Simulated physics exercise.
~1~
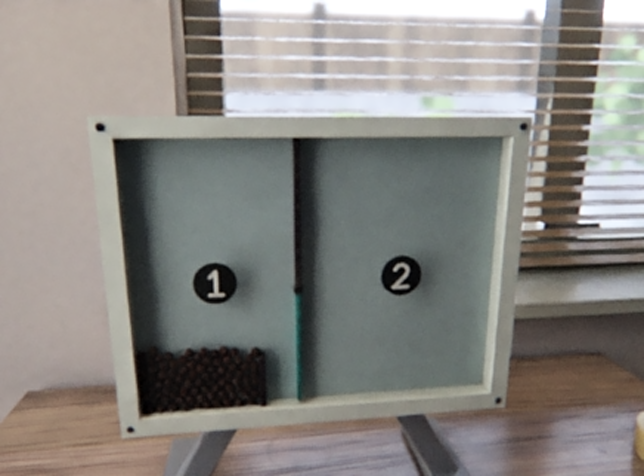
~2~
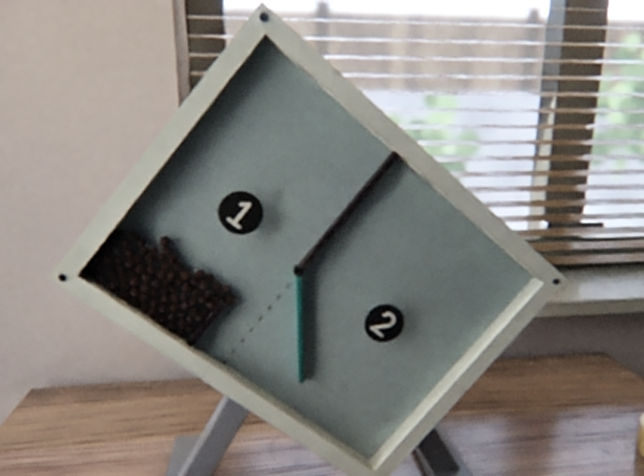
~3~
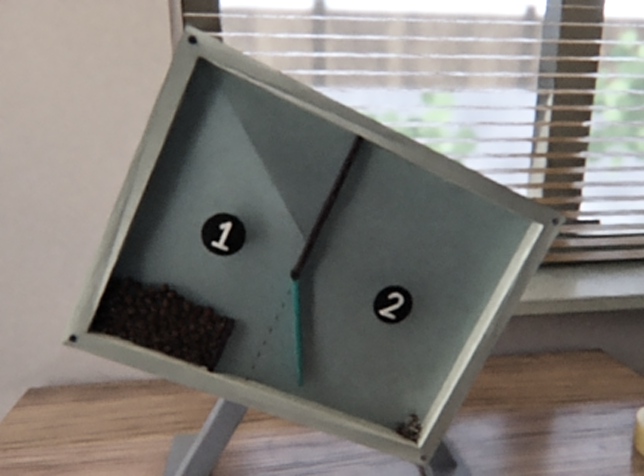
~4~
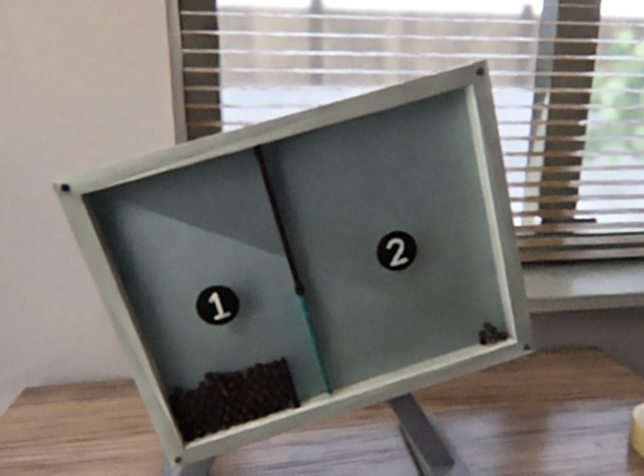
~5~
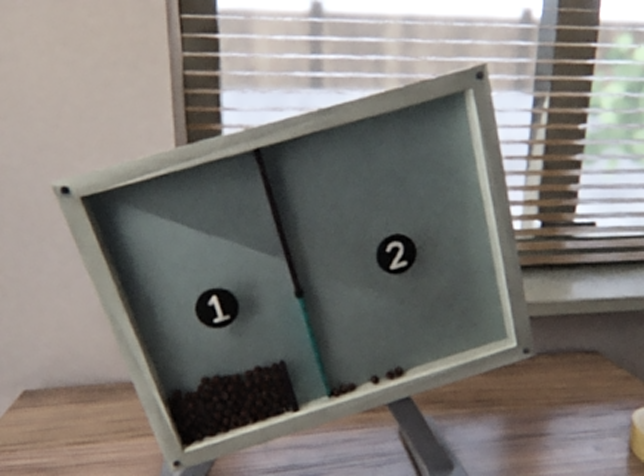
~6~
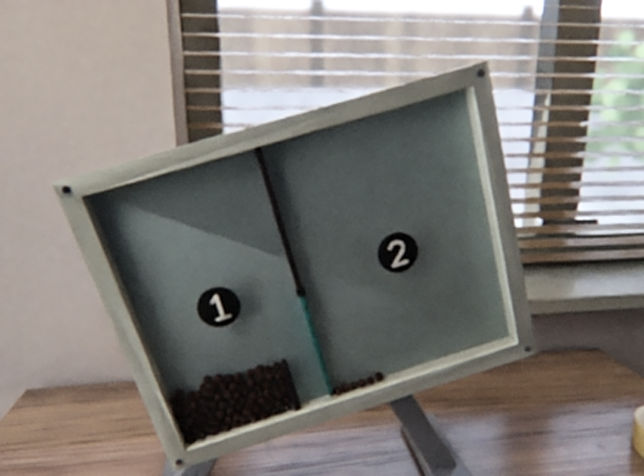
Framed case of dark pellets tilting clockwise, then swinging back anticlockwise, a few pellets ending in side two, most in one.
